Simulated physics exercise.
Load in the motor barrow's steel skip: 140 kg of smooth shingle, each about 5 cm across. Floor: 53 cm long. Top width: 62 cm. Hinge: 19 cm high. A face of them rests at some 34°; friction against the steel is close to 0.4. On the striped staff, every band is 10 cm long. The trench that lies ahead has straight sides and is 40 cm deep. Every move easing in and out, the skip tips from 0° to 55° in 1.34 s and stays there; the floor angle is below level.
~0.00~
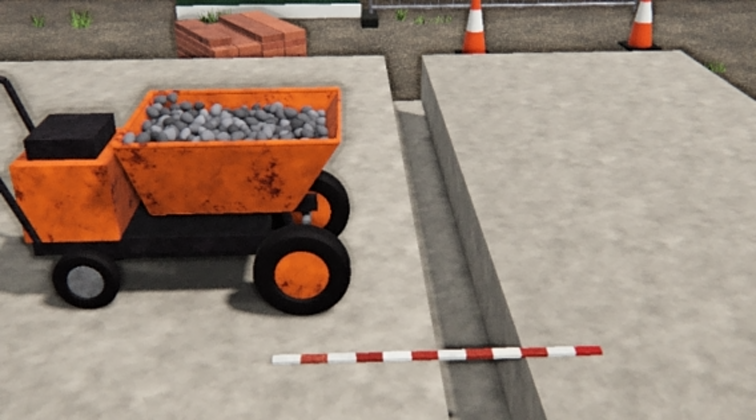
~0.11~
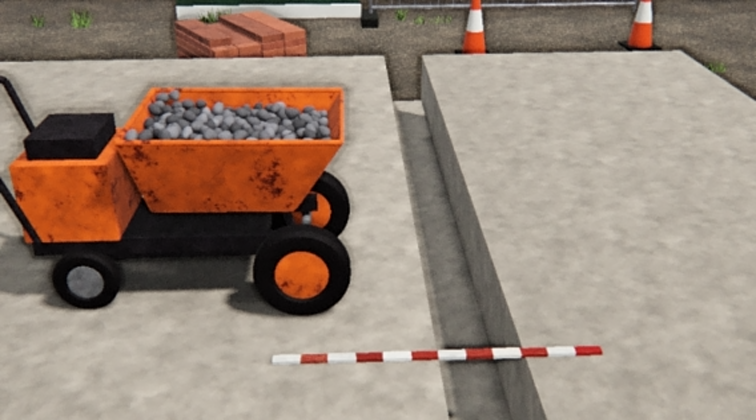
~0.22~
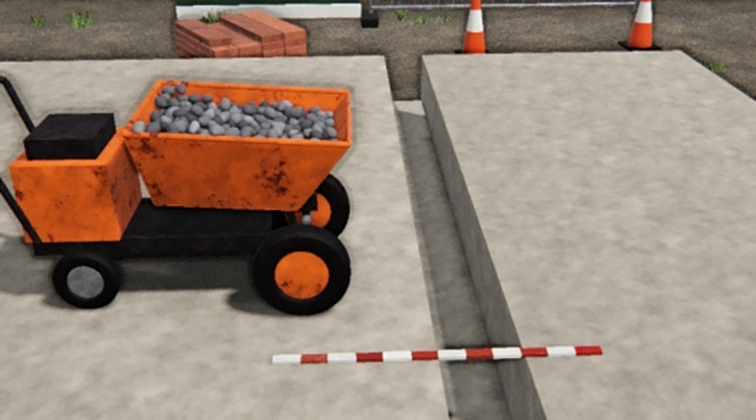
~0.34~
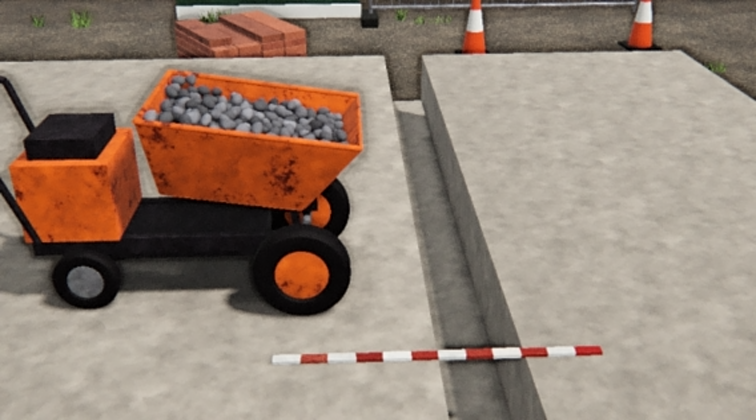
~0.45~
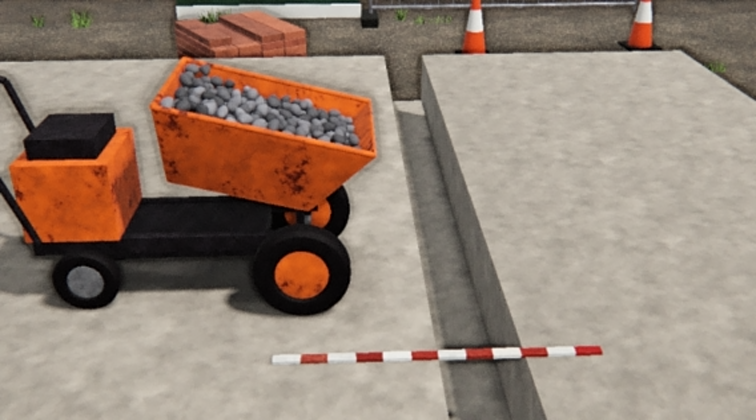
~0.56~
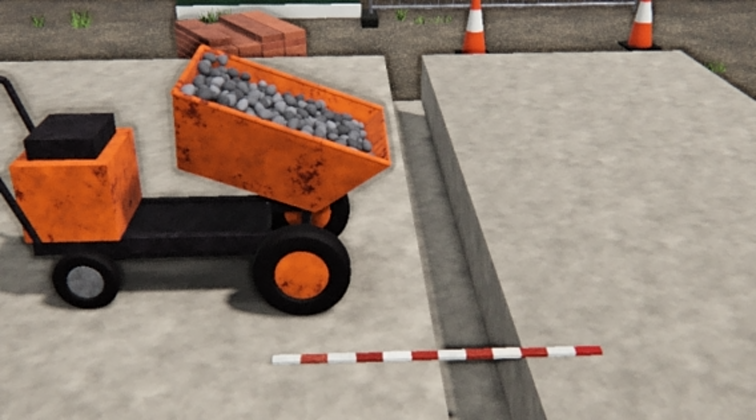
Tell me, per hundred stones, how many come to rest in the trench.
42 per hundred.
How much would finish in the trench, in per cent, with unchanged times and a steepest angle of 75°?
In that case some 70 per cent.
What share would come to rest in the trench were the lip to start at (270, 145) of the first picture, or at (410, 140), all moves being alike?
Some 40 and some 10 per cent, in that order.
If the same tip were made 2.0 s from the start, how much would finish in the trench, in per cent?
Trench share: Approx. 45%.
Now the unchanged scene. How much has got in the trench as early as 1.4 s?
By then, around 15 percent.
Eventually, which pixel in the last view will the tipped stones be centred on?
The tipped stones centre close to (469, 342).
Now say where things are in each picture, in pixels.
Lip at (339, 142), floor tilted 0°, highest stones at (217, 111), in the first picture.
The skip is at 1°, its lip at (342, 143); the top of the load is at (195, 110); the stones move at 0.2 m/s on average, in the second picture.
Lip at (350, 145), floor tilted 4°, highest stones at (179, 102); the stones move at 0.3 m/s on average, in the third picture.
The skip is at 9°, its lip at (361, 149); the top of the load is at (190, 93); the stones move at 0.4 m/s on average, in the fourth picture.
Lip at (375, 156), floor tilted 14°, highest stones at (204, 83); the stones move at 0.5 m/s on average, in the fifth picture.
The skip is at 21°, its lip at (390, 165); the top of the load is at (210, 71); the stones move at 0.5 m/s on average, in the sixth picture.
After 1.0 s the floor is at 47°; 100 % in the skip; the foremost stones are at (411, 174).
After 1.4 s the floor is at 55°; 85 % in the skip, 14 % in the trench; the foremost stones are at (506, 254).
After 1.8 s the floor is at 55°; 65 % in the skip, 26 % in the trench, 9 % past the trench; the foremost stones are at (592, 274).
After 3.7 s the floor is at 55°; 49 % in the skip, 42 % in the trench, 10 % past the trench; the foremost stones are at (678, 263).
